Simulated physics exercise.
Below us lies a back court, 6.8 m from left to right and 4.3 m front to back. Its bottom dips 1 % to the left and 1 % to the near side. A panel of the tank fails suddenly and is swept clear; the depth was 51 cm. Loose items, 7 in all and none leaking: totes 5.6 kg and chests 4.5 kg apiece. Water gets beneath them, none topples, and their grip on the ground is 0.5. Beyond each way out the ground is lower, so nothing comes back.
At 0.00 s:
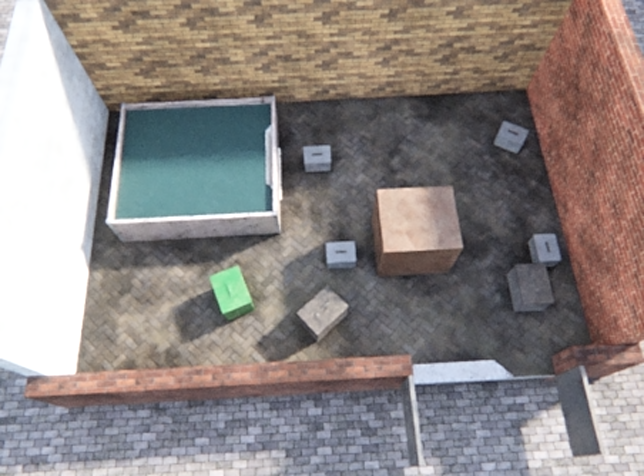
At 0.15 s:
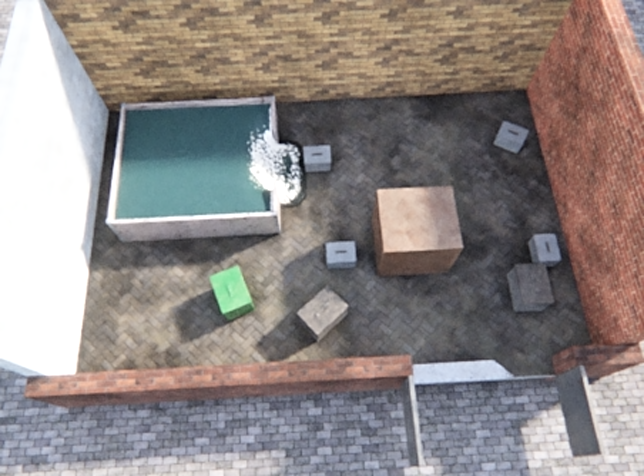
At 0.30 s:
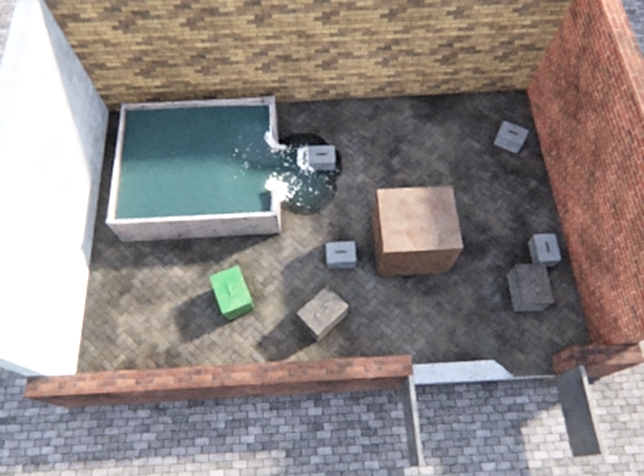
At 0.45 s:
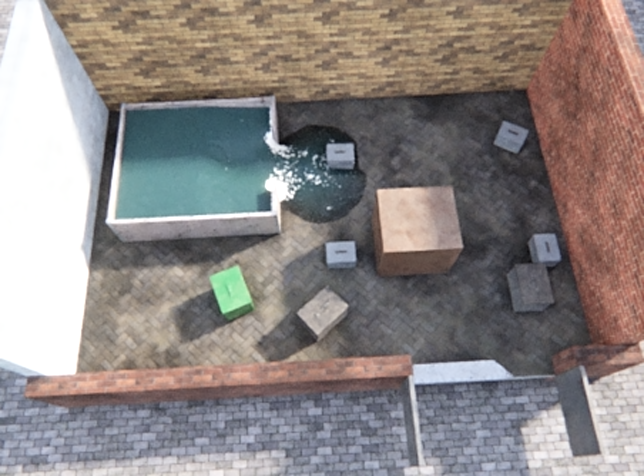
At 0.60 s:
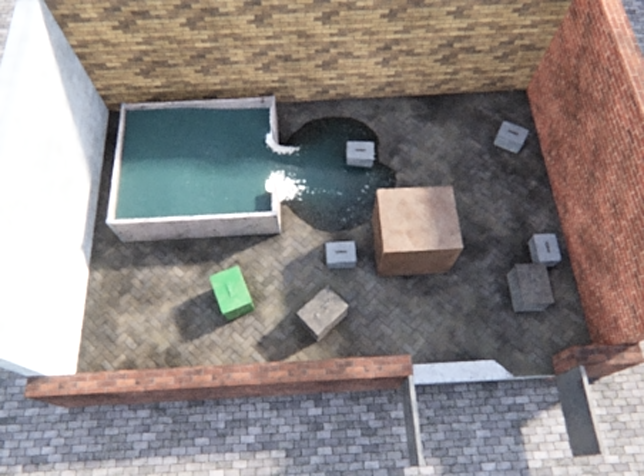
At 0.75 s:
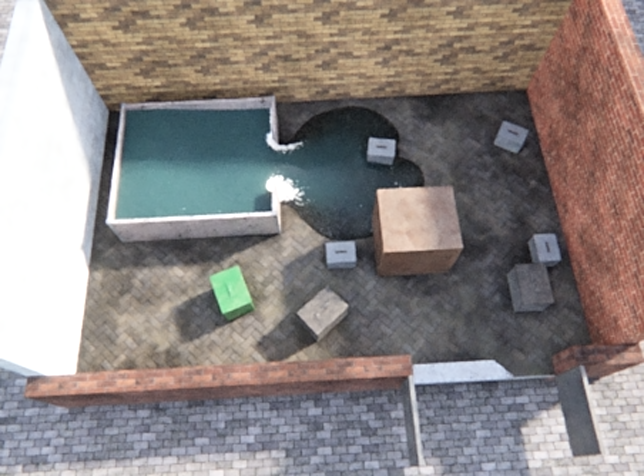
A walled back court with a dark paved floor is seen from high above, the view fixed. A pale-rimmed tank of green water stands at left, a large brown block right of centre, with a green chest, grey totes and other boxes scattered around. White water bursts through the tank's right side and spreads rightward in a dark pool, pushing one grey tote right while the others stay still.
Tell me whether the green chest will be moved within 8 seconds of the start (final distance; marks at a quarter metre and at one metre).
Green chest barely shifts.
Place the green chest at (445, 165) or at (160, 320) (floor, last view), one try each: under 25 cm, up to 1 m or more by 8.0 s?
In that order: It ends far away; it holds its place.
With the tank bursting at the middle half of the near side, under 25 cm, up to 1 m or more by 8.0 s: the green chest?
Then the green chest gets carried off.
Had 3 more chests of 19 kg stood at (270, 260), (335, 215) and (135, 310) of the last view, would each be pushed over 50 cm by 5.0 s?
In that order: Short of it, more, less.
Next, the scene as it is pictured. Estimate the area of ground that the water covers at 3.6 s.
About 20 m2.
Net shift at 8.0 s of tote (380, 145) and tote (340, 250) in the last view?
In that order: 300 cm, 40 cm.
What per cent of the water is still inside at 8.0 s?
About 86 per cent.
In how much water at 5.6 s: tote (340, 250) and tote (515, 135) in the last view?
About 2 and 9 cm.
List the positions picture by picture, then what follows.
The green chest at (231, 289), on the bottom; water covers 4.3 m2; 0 of 7 have shifted, in the first picture.
The green chest at (231, 289), on the bottom; water covers 4.8 m2; 0 of 7 have shifted, in the second picture.
The green chest at (231, 289) rests on the ground; 5.3 m2 under water; 1 of 7 have shifted, in the third picture.
The green chest at (231, 289) rests on the ground; 6.1 m2 under water; 1 of 7 have shifted, in the fourth picture.
The green chest at (231, 289) rests on the ground; 6.9 m2 under water; 1 of 7 have shifted, in the fifth picture.
The green chest at (231, 289), on the bottom; 7.9 m2 under water; 1 of 7 have shifted, in the sixth picture.
After 1.6 s the green chest is near (231, 289), 0.0 m from its start, aground; 0 of 7 are out; 0 afloat.
After 3.6 s the green chest is near (231, 289), 0.0 m from its start, aground; 0 of 7 are out; 2 afloat.
After 5.6 s the green chest is near (230, 289), 0.0 m from its start, aground; 2 of 7 are out; 2 afloat.
After 8.0 s the green chest is near (225, 286), 0.1 m from its start, aground; 2 of 7 are out; 3 afloat.
